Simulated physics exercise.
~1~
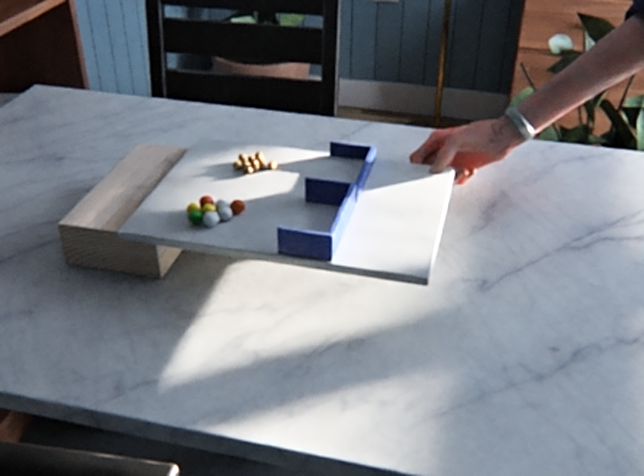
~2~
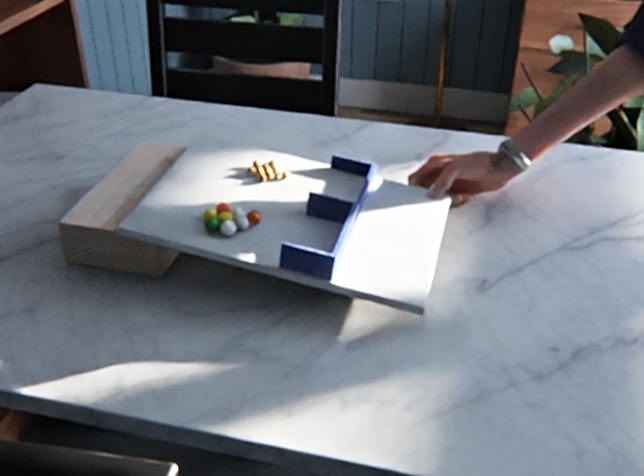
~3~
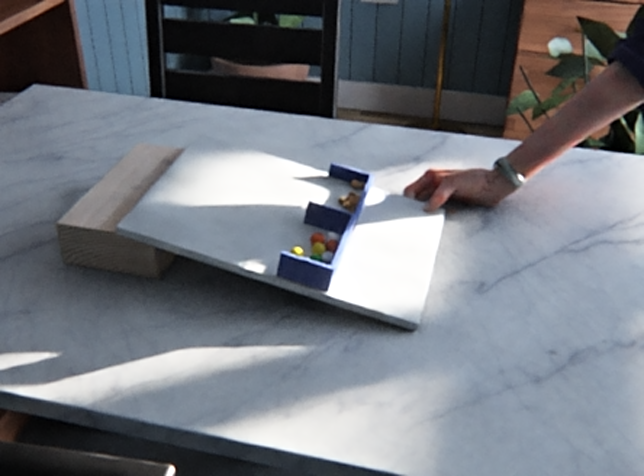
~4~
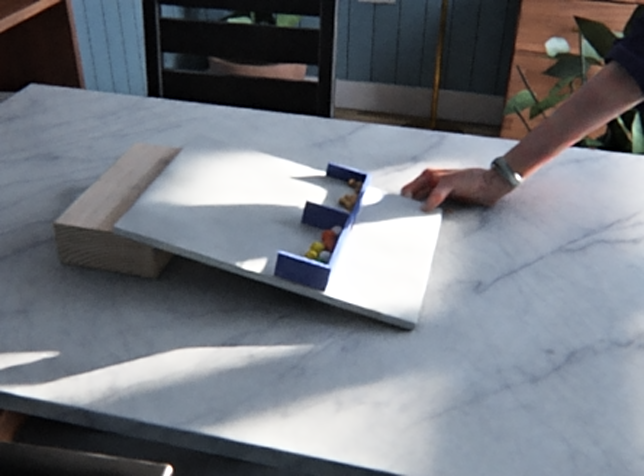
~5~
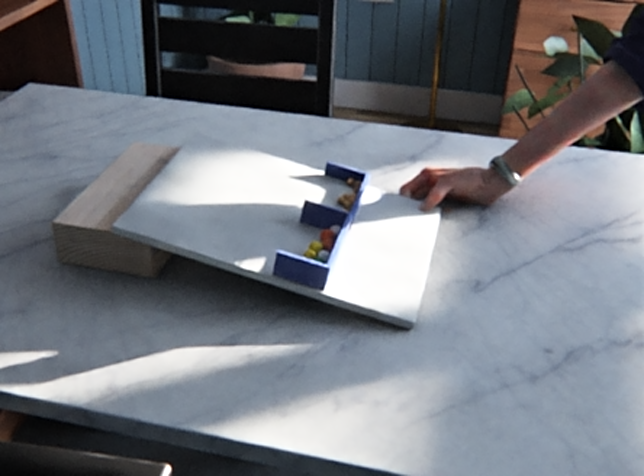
White board propped on a wooden block tilting as a hand lowers its right end, two small batches sliding into a blue barrier.
